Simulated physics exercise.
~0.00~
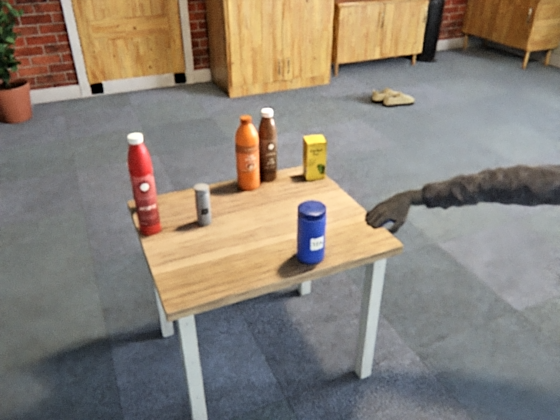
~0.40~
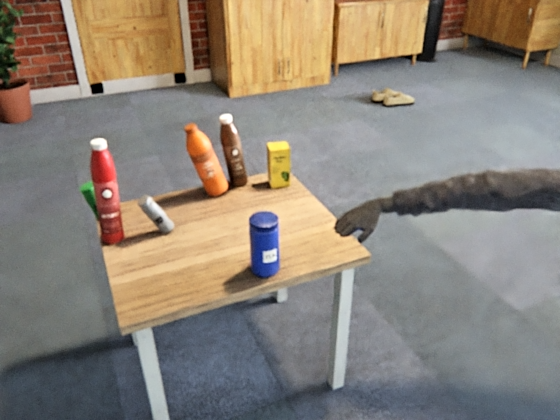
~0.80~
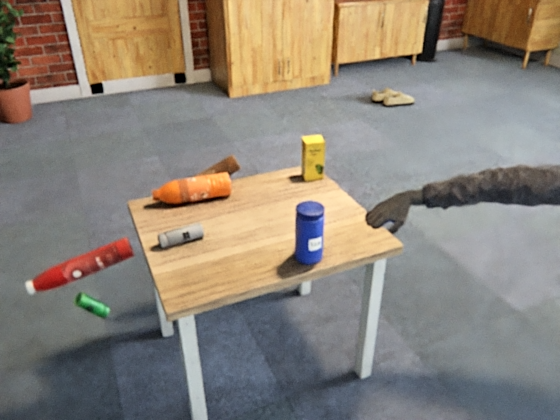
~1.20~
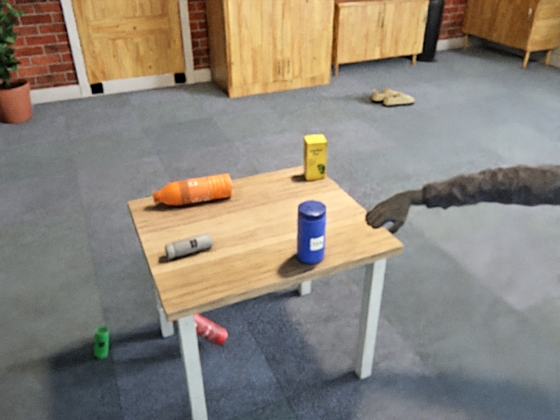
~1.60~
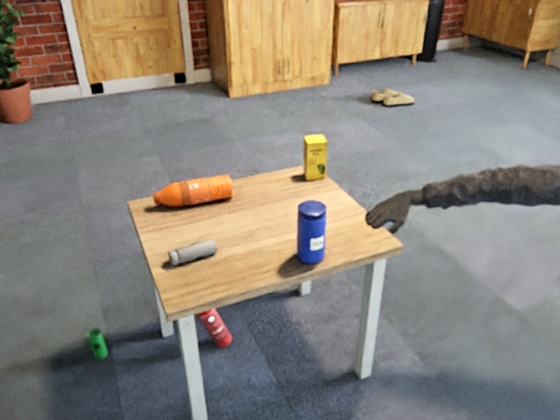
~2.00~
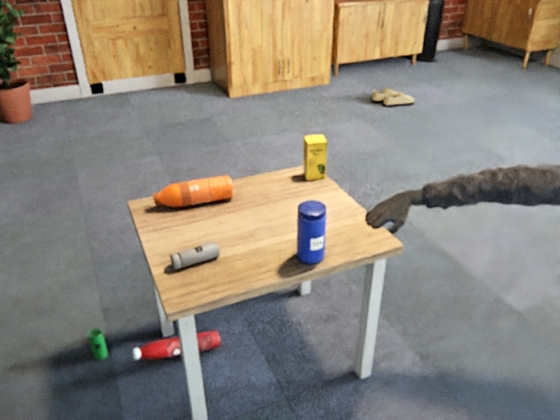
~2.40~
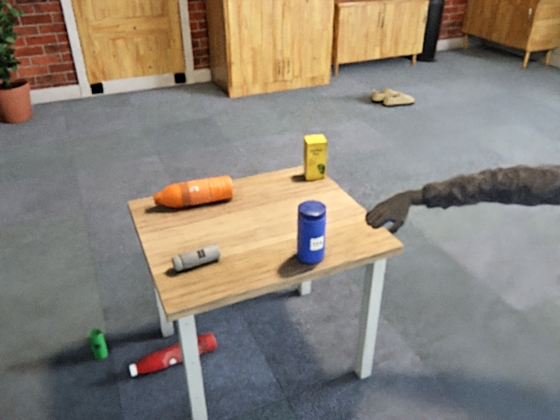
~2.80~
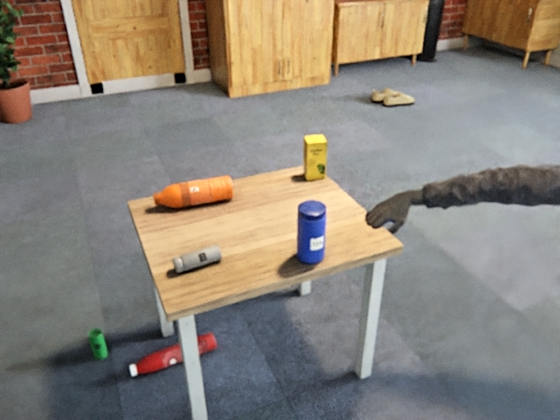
We see a gloved hand at a wooden table shift it left and back, tipping several containers; the red and brown bottles and a green shaker fall off, while the orange bottle and grey shaker end lying on top beside the upright blue jar and yellow carton.
